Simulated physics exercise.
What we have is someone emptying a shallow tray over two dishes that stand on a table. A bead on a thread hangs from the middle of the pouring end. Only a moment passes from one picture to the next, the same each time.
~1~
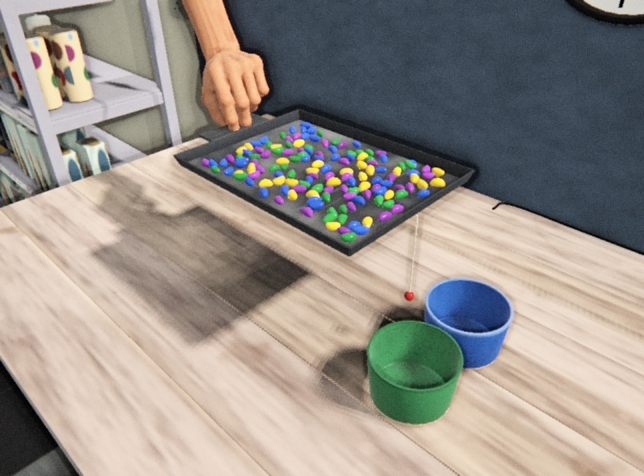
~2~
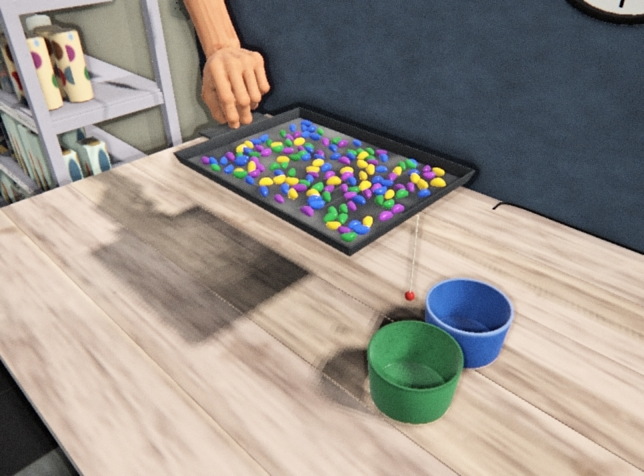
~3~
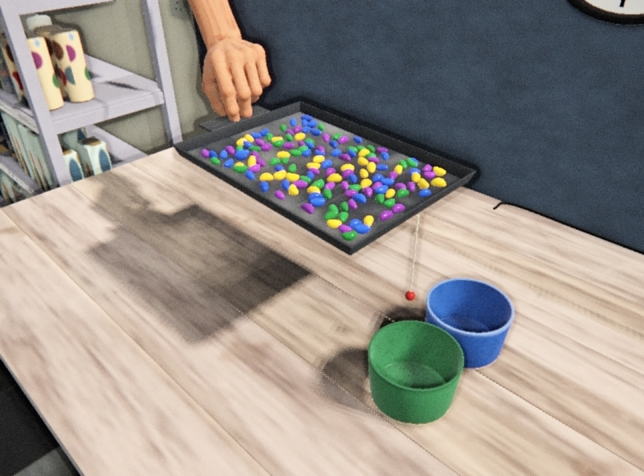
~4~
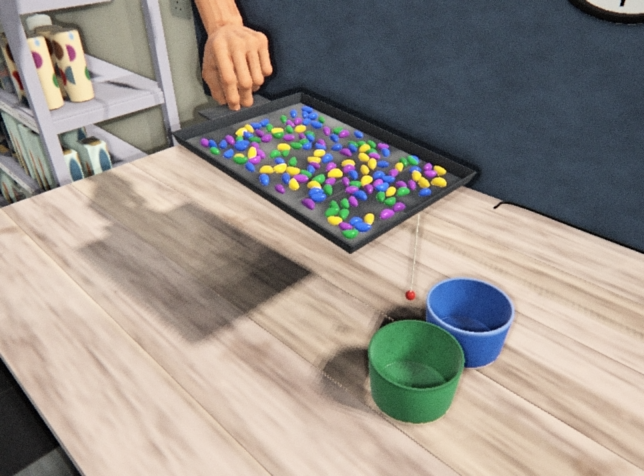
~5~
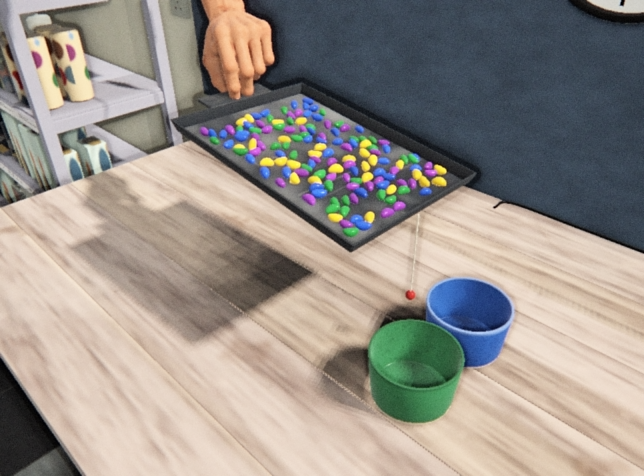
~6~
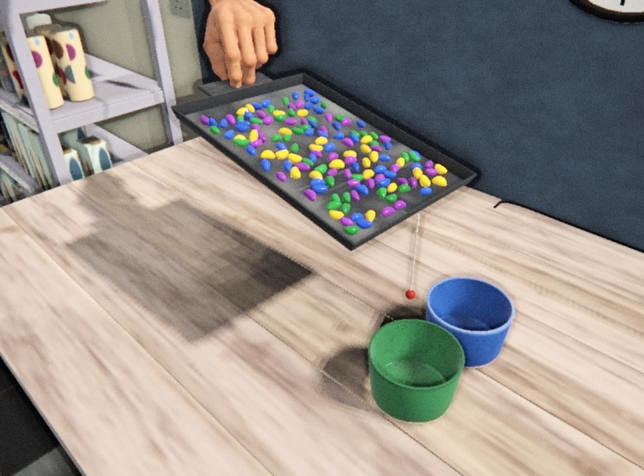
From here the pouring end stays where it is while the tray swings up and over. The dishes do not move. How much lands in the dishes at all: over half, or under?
In the dishes lies the larger part of it.
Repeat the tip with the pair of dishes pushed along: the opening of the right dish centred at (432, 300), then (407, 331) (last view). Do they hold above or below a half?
One: Less than half. Two: The smaller part.
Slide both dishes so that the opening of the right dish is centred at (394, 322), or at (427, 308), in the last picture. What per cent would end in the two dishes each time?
The first gives 10 %, the second 30 %.
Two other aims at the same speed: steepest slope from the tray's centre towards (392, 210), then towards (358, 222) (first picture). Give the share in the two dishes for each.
The first gives 80 %, the second 50 %.
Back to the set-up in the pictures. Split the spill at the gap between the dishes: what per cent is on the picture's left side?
Some 20 per cent.
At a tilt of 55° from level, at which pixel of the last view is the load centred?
Around (416, 167).
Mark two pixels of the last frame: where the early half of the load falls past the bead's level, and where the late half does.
At about (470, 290), then at (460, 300).
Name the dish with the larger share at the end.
That is the right-hand dish.
Just after the last frame, tray tipped steeply; almost all on the tray; just a few in the air.
A moment on, tray tipped right over; the larger part on the tray; just a few in the left dish; about a tenth in the right dish; about a tenth outside both; just a few in the air.
Further on, tray tipped past a quarter turn; roughly a quarter in the left dish; roughly half in the right dish; roughly a quarter outside both.
When it is over, tray tipped past a quarter turn; roughly a quarter in the left dish; roughly half in the right dish; roughly a quarter outside both.
